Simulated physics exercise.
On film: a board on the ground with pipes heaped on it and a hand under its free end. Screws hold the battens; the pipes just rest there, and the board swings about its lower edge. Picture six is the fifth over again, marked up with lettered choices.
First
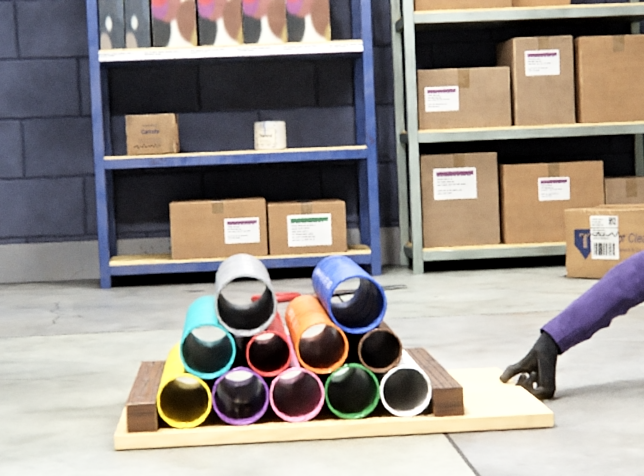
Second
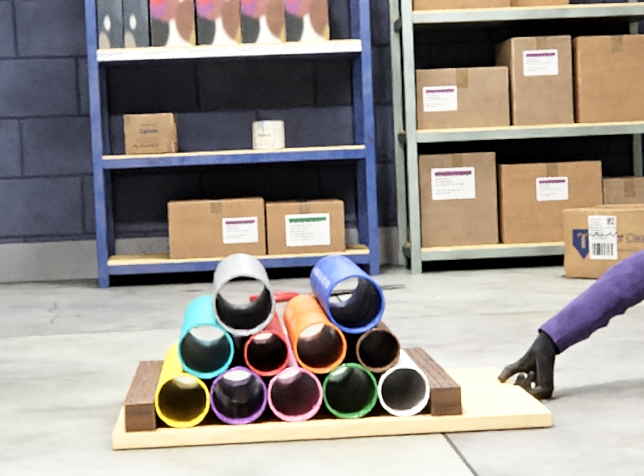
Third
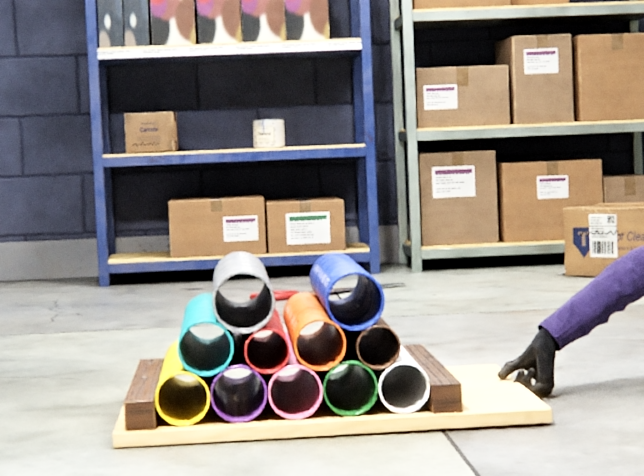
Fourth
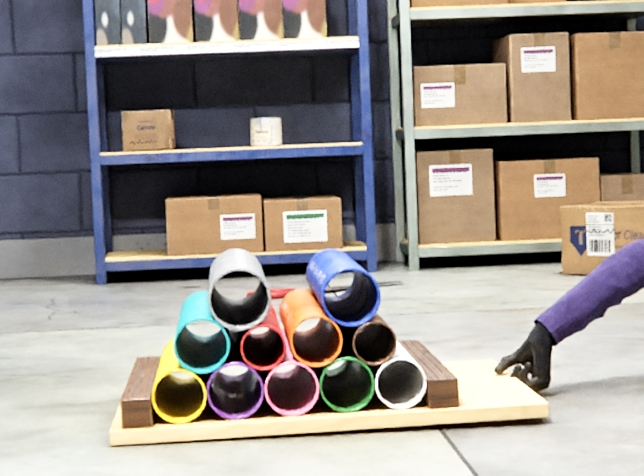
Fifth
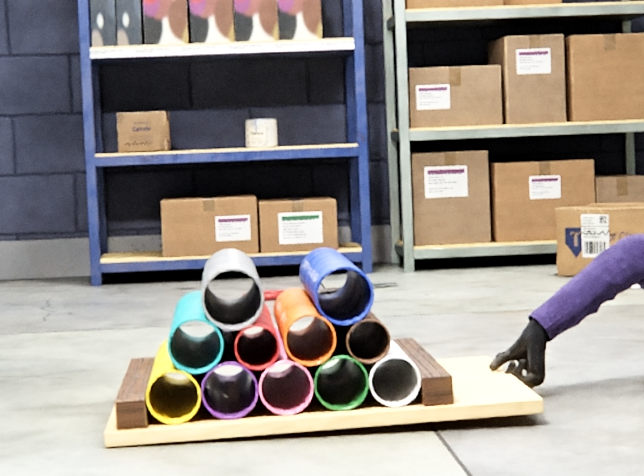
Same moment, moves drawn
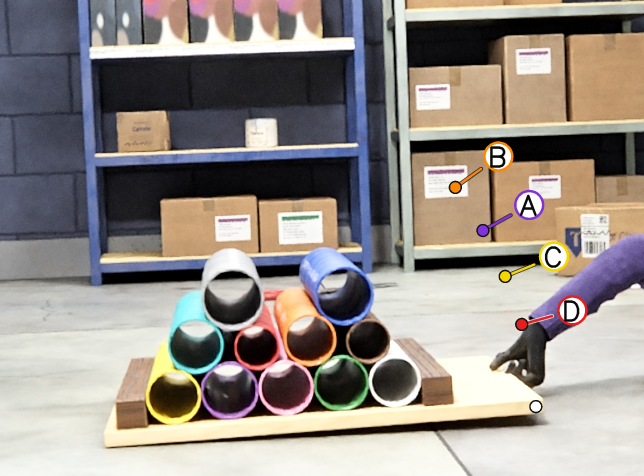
At the start, colorful pipes rest in a stacked heap between two dark battens on a board on the floor, with a gloved or dark hand at its right end. The hand then raises that end slightly, and the board tilts a little with the pipes still piled together.
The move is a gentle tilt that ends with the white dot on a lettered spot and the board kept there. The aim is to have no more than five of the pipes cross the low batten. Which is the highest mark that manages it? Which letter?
Raise it to B.
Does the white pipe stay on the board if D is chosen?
Yes, with D.
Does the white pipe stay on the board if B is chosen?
Yes.
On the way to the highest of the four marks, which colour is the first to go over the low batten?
First is the turquoise one.
On the copy, A at (483, 230); B at (455, 187); C at (505, 276); D at (522, 324); the white dot at (536, 407).
On B. First, board at 19°.
Then, board at 33°.
Finally, board at 33°, five over the low batten.
By contrast, A five over the low batten; C none over the low batten; D none over the low batten.
